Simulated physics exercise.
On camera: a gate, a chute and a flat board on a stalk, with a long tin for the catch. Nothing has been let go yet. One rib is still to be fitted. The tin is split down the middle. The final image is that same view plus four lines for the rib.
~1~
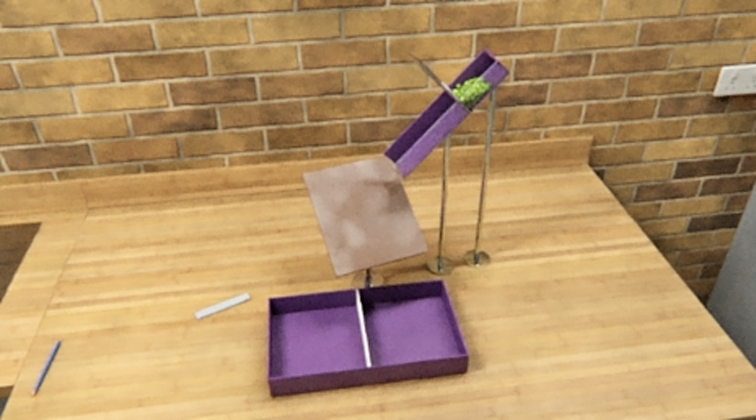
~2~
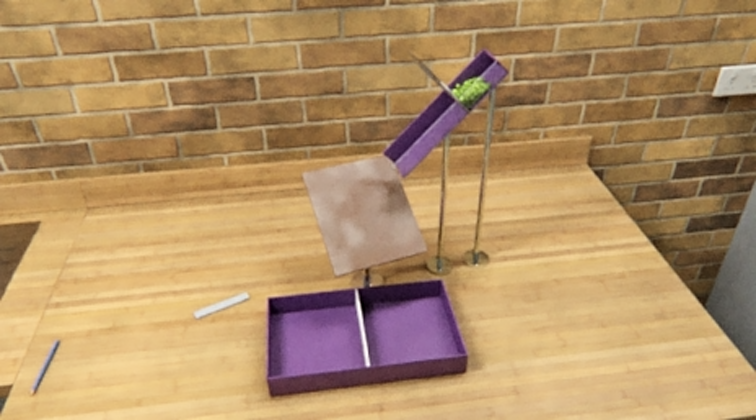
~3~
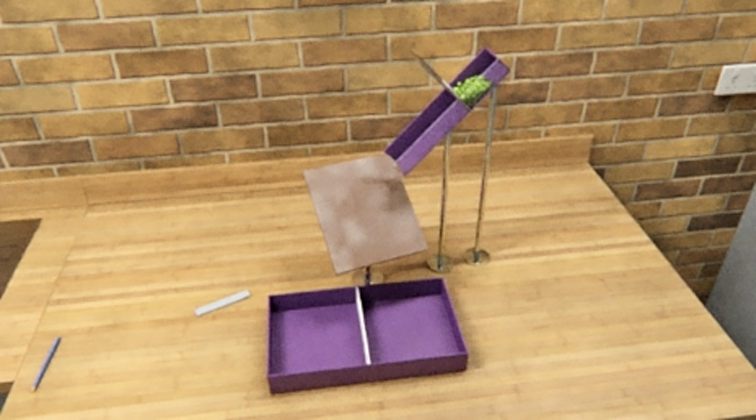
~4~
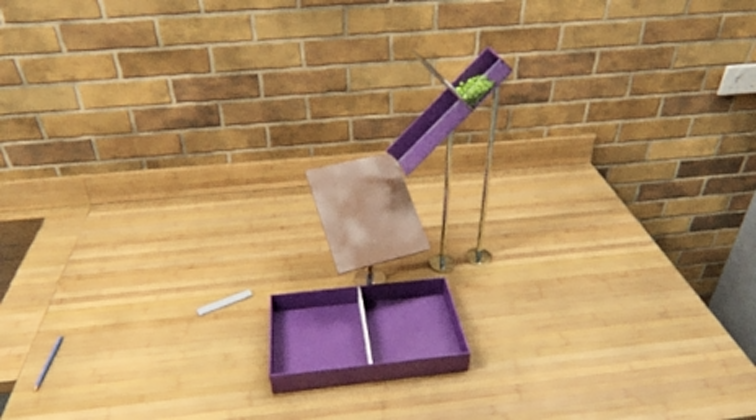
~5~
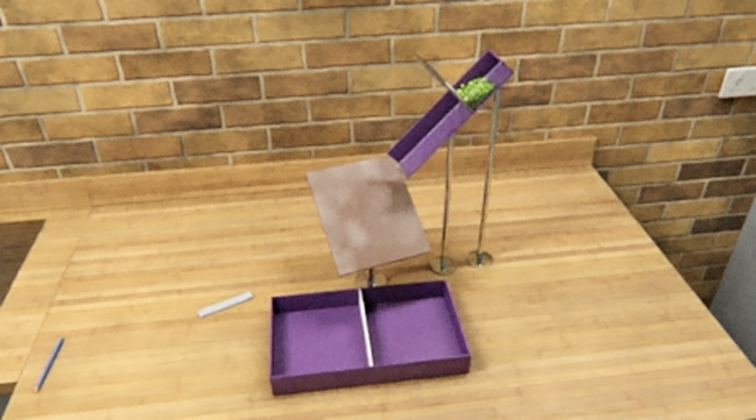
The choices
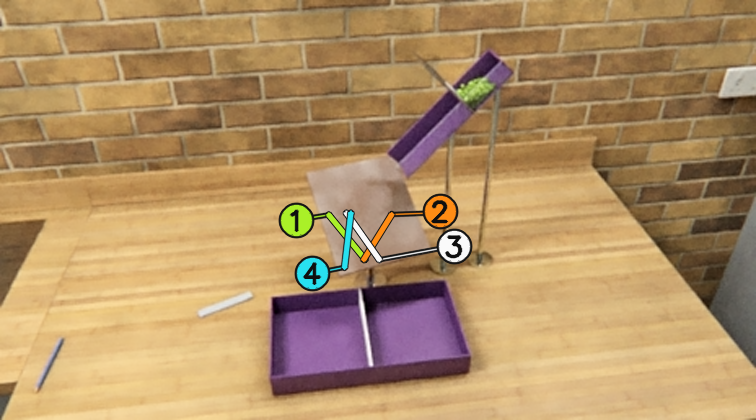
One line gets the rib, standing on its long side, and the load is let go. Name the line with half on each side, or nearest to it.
4 is best.
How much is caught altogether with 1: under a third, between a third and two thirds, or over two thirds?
It is over two thirds.
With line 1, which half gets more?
The right half.
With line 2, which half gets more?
Left.
On the marked copy, line 1 from (328, 214) to (365, 259); line 2 from (391, 214) to (363, 259); line 3 from (346, 213) to (379, 259); line 4 from (350, 213) to (344, 267).
Choosing 1, of what is caught, only a few in the left half, all but a few in the right.
Choosing 2, of what is caught, all but a few in the left half, only a few in the right.
Choosing 3, of what is caught, a small share in the left half, all but a few in the right.
Choosing 4, of what is caught, close to half in the left half, close to half in the right.
